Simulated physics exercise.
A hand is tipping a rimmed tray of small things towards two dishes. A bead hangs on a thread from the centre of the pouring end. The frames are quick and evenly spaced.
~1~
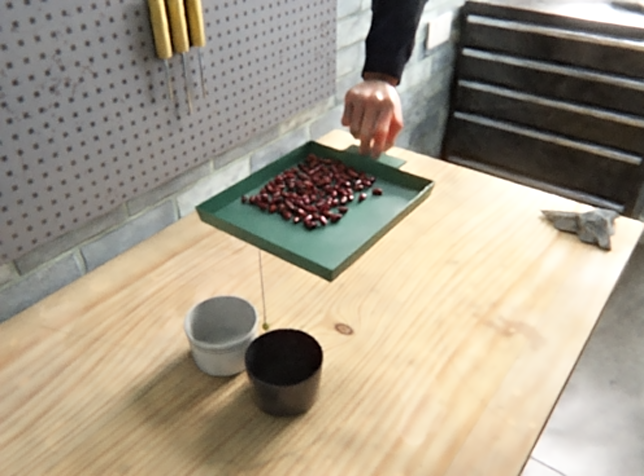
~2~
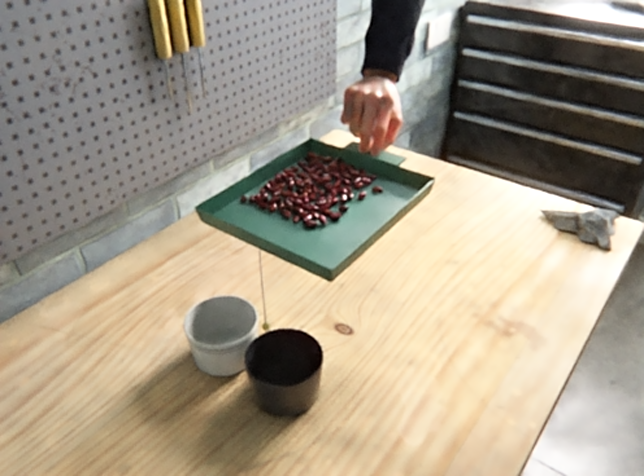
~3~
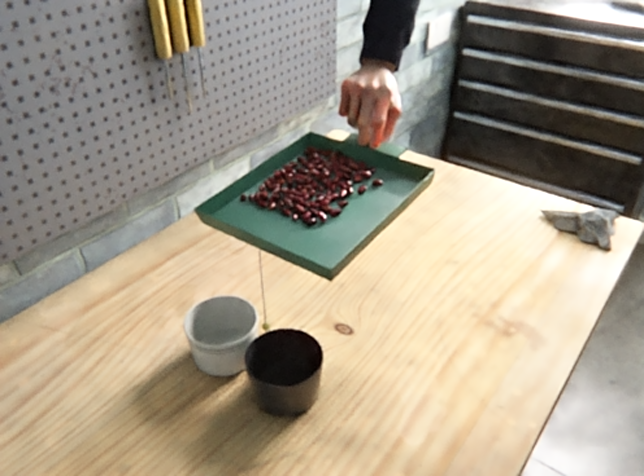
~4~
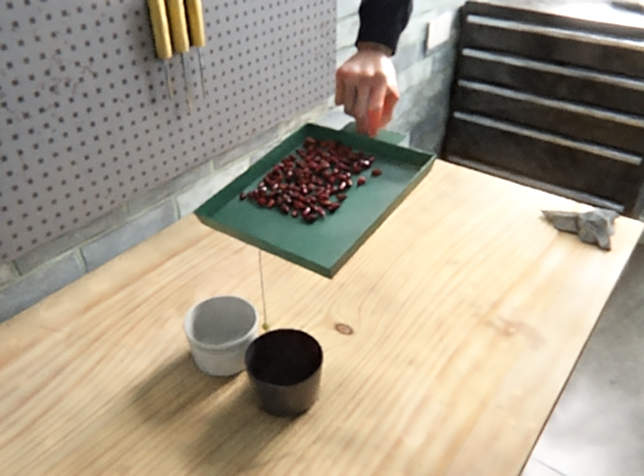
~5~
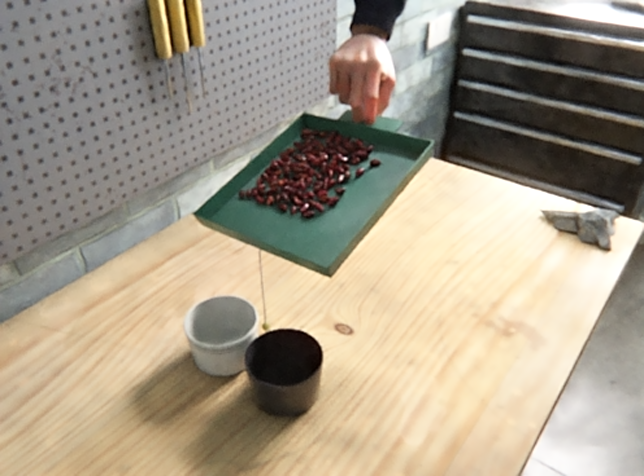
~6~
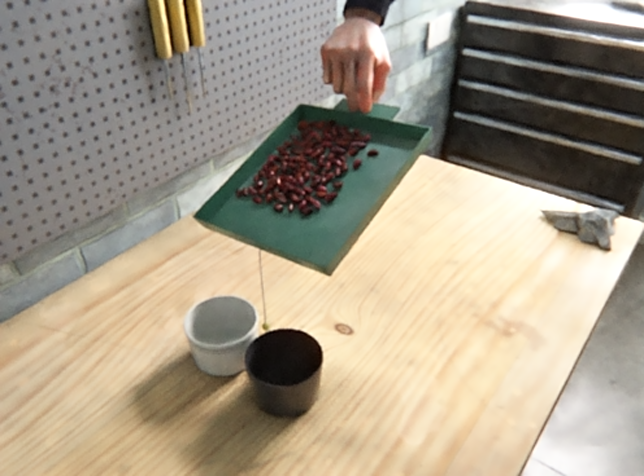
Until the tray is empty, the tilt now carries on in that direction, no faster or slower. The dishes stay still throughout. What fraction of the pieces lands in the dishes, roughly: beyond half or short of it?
Beyond half.
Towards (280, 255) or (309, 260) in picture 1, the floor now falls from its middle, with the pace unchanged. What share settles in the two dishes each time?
It comes to about 40 per cent the first time and about 40 per cent the second.
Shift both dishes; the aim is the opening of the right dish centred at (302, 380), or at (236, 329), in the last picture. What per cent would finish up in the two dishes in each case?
The first gives 40 %, the second 60 %.
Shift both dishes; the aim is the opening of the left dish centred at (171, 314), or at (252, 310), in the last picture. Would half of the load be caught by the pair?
Past half, then shy of half.
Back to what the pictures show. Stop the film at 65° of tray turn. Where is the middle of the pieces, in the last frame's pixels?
In the last view, the load is centred near (231, 219).
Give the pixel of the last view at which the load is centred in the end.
Near (218, 355).
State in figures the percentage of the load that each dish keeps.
Left 70 %, right 0 %.
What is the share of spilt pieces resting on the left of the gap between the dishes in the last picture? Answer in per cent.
I'd say some 100 in a hundred.
Soon, tray tipped steeply; nearly all on the tray; a small part in the air.
A while on, tray tipped past a quarter turn; about half on the tray; about a quarter in the left dish; a small part outside both; about a quarter in the air.
Towards the end, tray tipped past a quarter turn; about two thirds in the left dish; about a third outside both.
Finally, tray tipped past a quarter turn; none in the right dish; about two thirds in the left dish; about a third outside both.
